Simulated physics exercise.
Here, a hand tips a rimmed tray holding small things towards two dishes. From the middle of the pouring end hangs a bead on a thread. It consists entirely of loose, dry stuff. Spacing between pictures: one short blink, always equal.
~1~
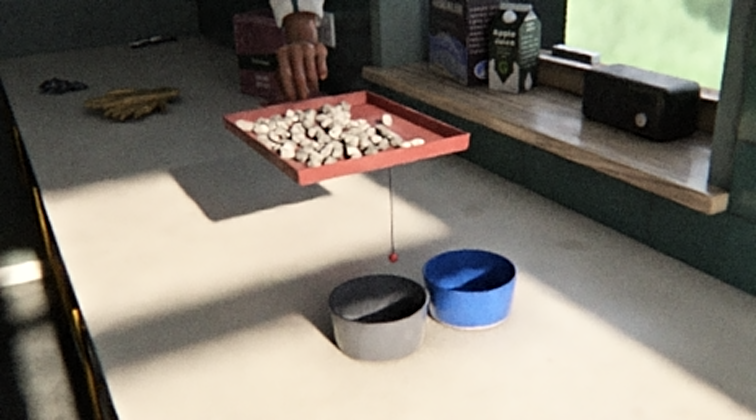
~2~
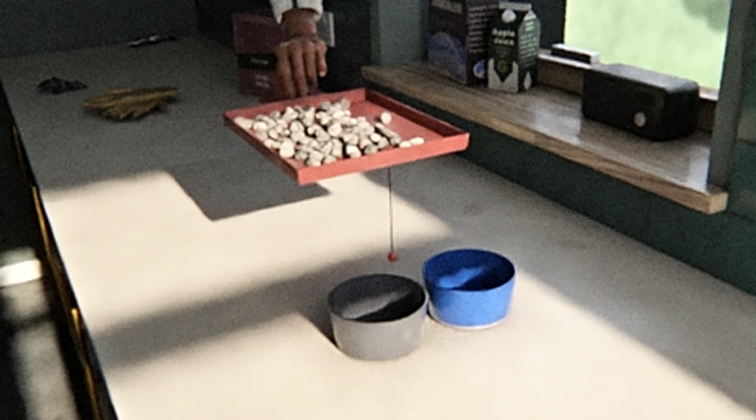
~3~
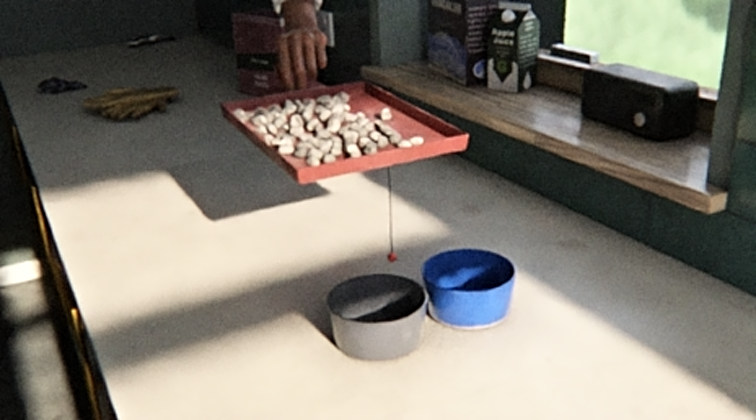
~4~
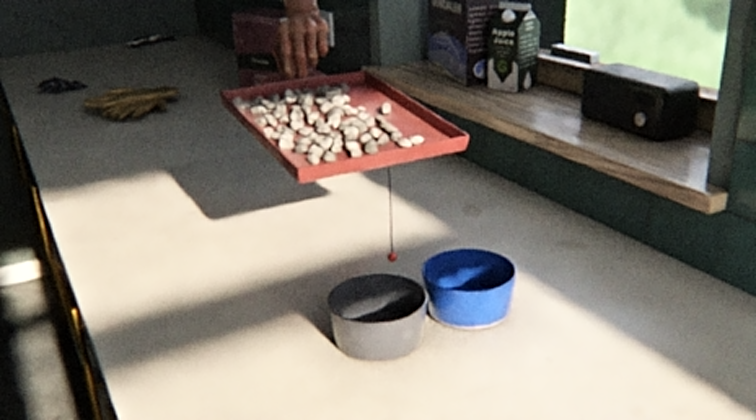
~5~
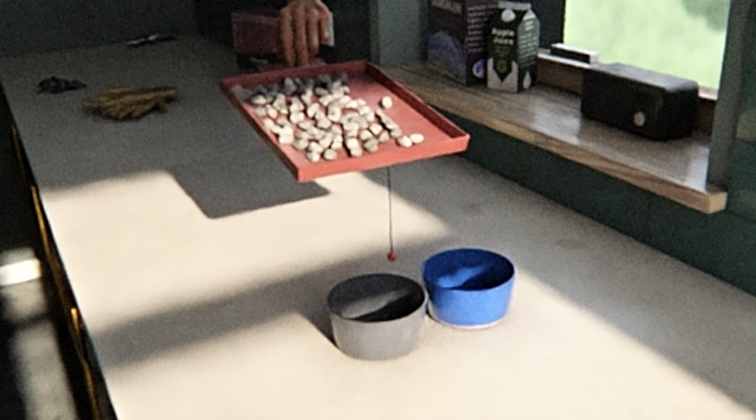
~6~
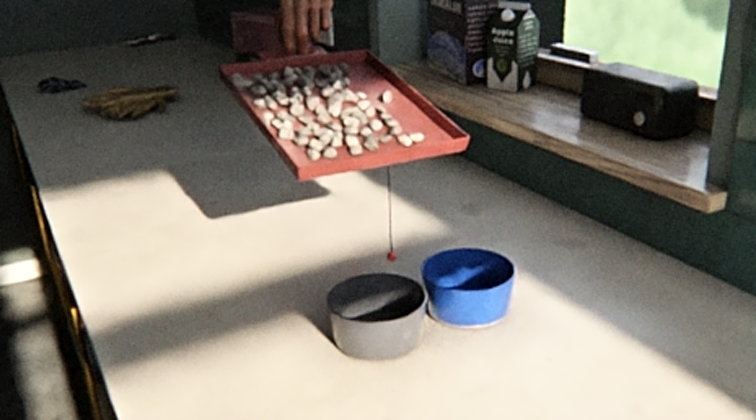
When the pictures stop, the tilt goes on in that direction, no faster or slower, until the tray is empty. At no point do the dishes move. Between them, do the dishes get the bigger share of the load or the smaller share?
Mostly kept.
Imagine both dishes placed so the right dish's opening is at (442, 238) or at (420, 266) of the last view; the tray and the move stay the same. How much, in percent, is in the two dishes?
Roughly 0 per cent, and 30 per cent.
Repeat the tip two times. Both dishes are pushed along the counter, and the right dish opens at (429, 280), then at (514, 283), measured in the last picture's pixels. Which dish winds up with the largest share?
Placement one: The right-positioned dish. Placement two: The left-positioned dish.
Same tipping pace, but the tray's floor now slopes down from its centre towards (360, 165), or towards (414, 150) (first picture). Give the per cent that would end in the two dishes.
First heading roughly 70 %, second roughly 70 %.
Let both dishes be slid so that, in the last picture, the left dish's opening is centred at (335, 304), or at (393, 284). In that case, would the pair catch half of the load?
Well, a majority share the first time and a majority share the next.
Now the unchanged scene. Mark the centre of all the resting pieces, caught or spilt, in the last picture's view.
I'd place the middle at about (455, 310).
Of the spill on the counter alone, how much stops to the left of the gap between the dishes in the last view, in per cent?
Roughly 30 percent.
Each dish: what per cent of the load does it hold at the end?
Left about 30, right about 50 in a hundred.
Soon after the last picture, tray tipped steeply; nearly all on the tray; a stray few in the air.
A little later, tray tipped right over; about two thirds on the tray; a small part in the left dish; a small part in the right dish; a small part outside both; a small part in the air.
Later still, tray tipped past a quarter turn; about a third in the left dish; about half in the right dish; about a quarter outside both.
At rest, tray tipped past a quarter turn; about a third in the left dish; about half in the right dish; about a quarter outside both.
